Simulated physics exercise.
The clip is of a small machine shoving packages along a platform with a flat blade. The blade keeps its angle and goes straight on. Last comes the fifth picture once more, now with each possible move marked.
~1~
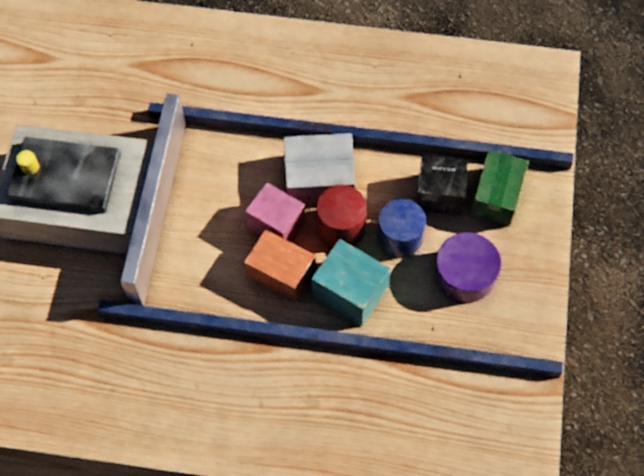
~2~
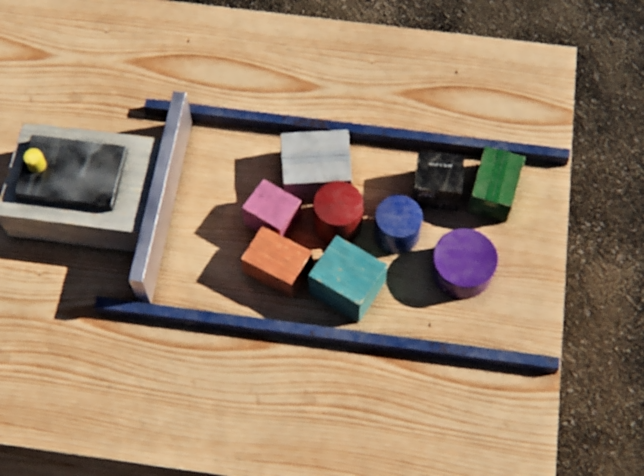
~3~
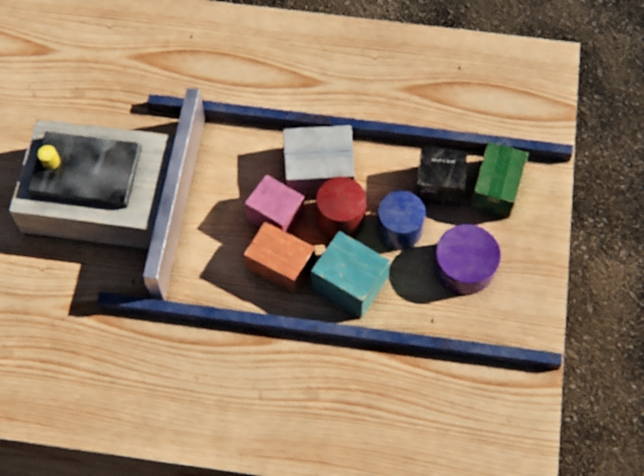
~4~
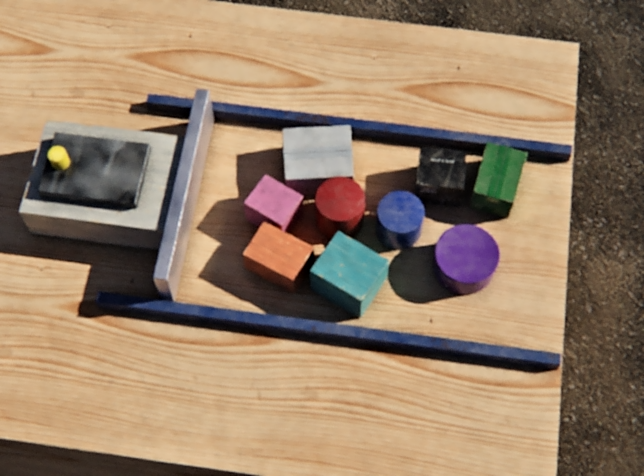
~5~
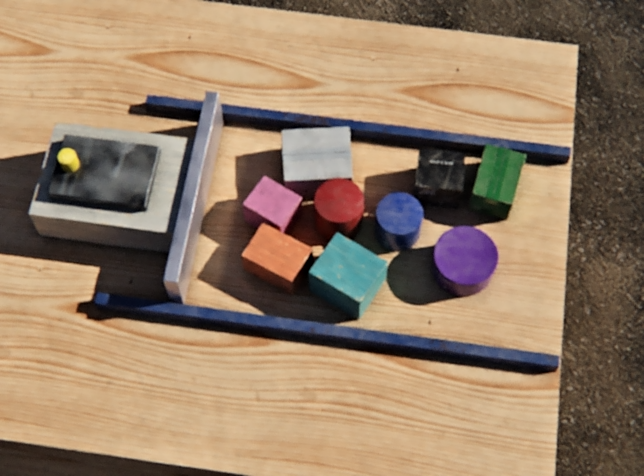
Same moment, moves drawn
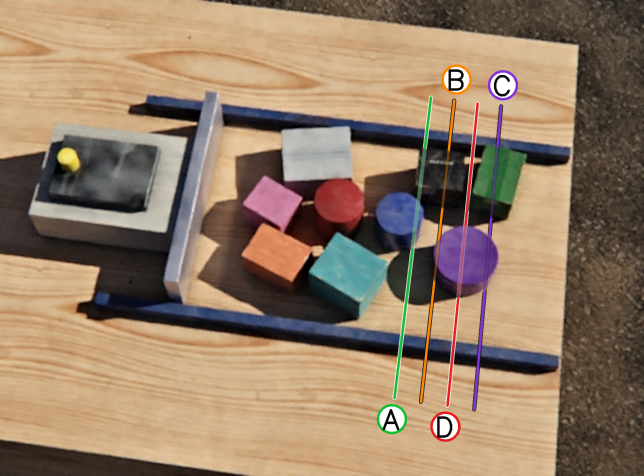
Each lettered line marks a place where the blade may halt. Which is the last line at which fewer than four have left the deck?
No fourth one falls up to D.
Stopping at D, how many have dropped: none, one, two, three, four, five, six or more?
By then, three.
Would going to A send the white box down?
No.
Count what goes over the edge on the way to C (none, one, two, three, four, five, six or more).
Five.
On the marked copy, A at (414, 238); B at (439, 241); C at (489, 248); D at (464, 245).
With D. Early on, robot (210, 185); blue canister (416, 226); turquoise crate (380, 279).
Further on, robot (308, 198); purple pail (541, 276); green box (537, 185).
At the end, robot (382, 207); green box over the edge; purple pail over the edge; three fallen.
As for the rest, A is within the limit but short; B is within the limit but short; C drops five.
